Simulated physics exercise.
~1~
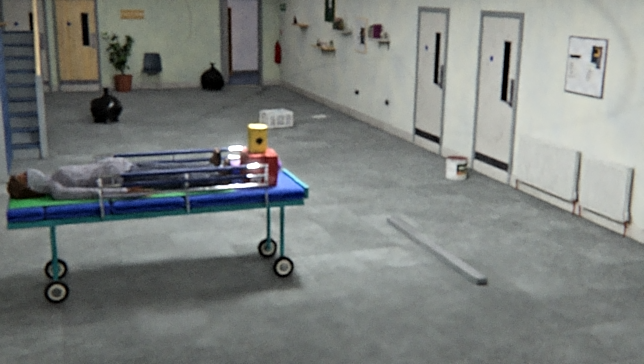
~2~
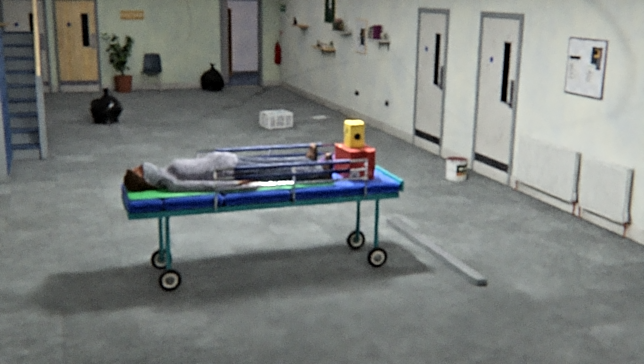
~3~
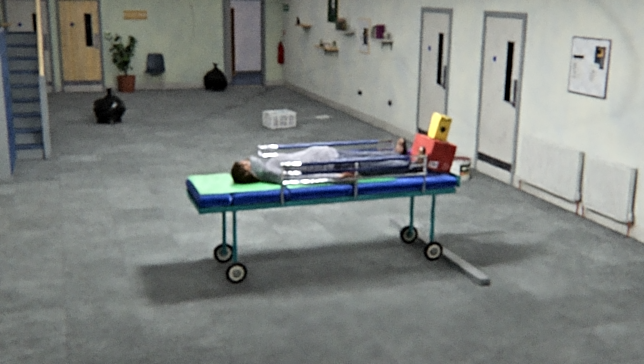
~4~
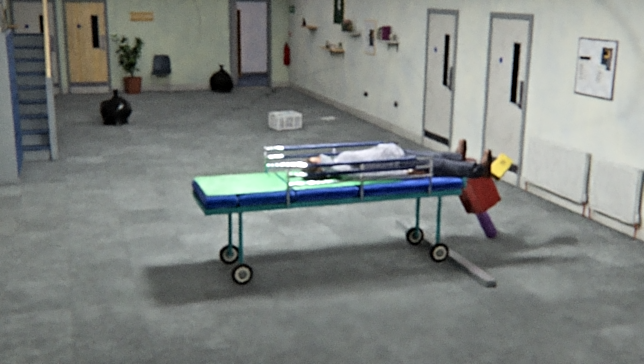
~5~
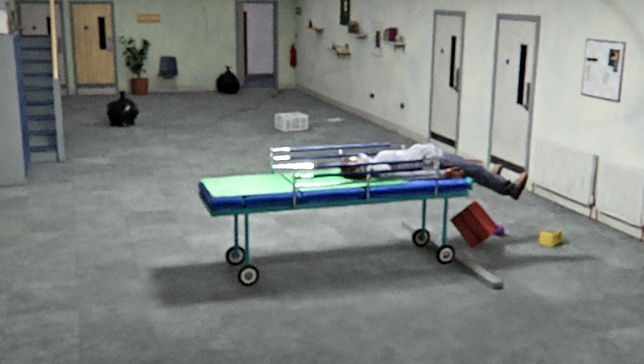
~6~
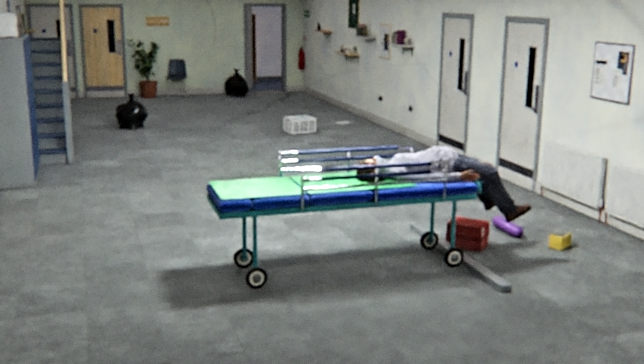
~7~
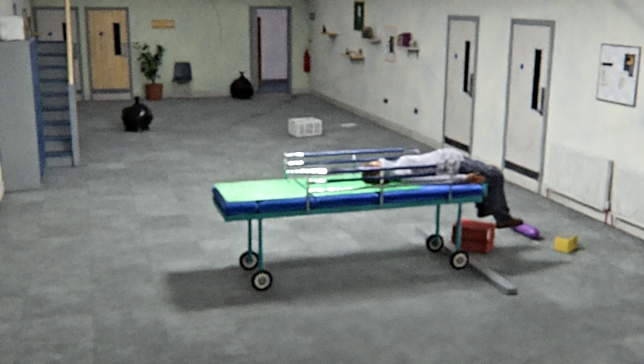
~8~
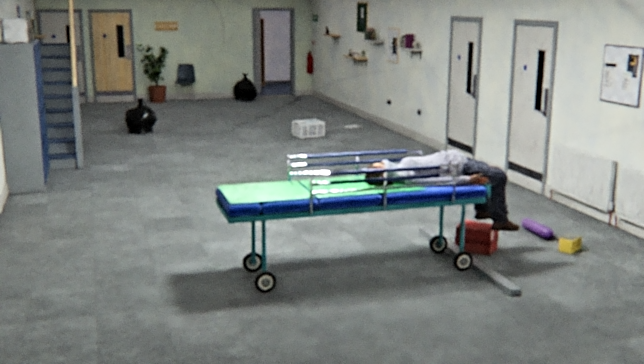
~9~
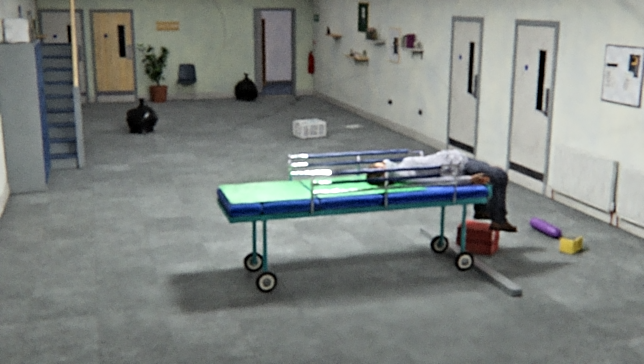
A limp person in a grey top and dark trousers lies on a blue and green wheeled trolley, seen from slightly above in a pale hall with grey flooring, doors along the right wall and blue steps at left. A yellow pump sits upright with a red holdall at the foot end. The trolley rolls right and stops at a low grey sill, staying flat. The person slides on toward the foot end as the pump and holdall tip off, and a purple bottle drops too. The legs end up hanging over the end, the holdall beneath them, the bottle and pump lying to the right.
